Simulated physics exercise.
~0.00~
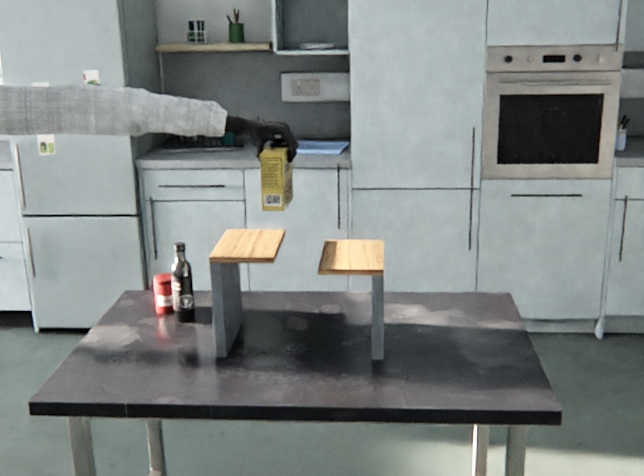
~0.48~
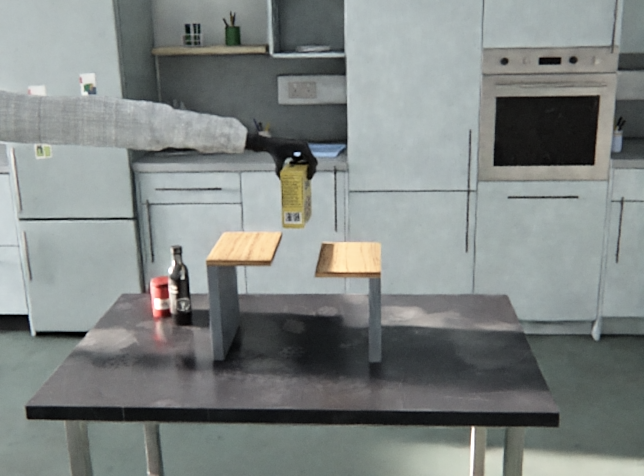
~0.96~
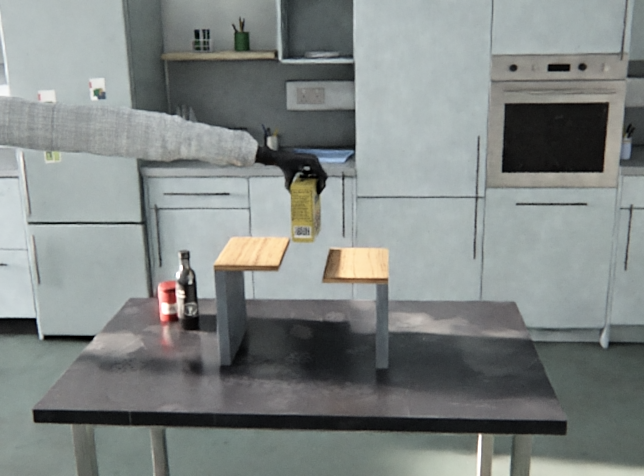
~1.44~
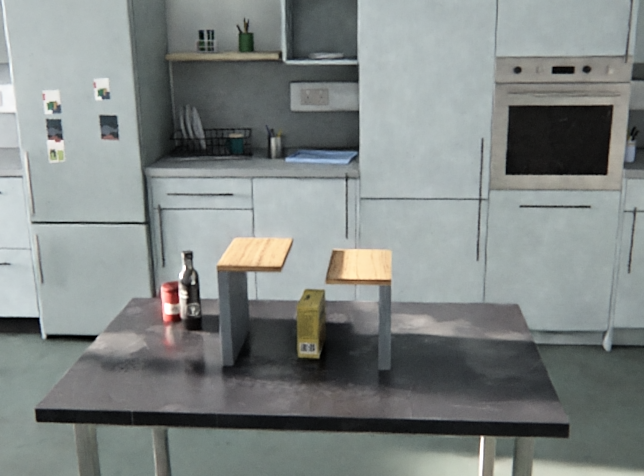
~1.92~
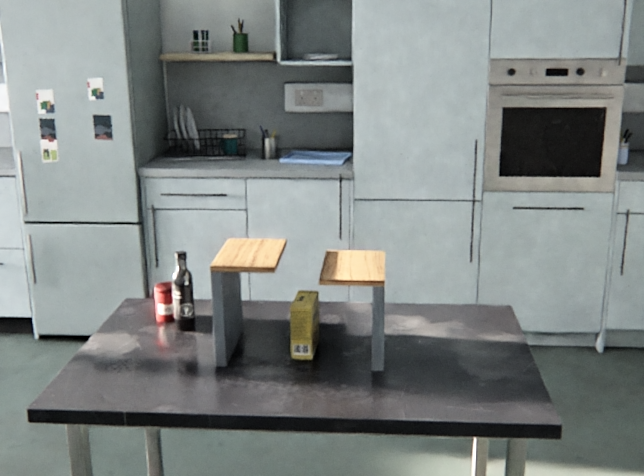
A yellow packet hangs upright from a dark-gloved hand, held above a dark table by an arm in a pale sleeve reaching in from the left. Beneath it stand two grey supports with wooden tops, a gap between them, while a black bottle and a red jar sit to the left. The hand carries the packet right and lowers it until it is over the gap. Then the hand lets go and withdraws, and the packet drops through between the wooden tops. It ends standing upright on the table between the supports, with the bottle and jar undisturbed.
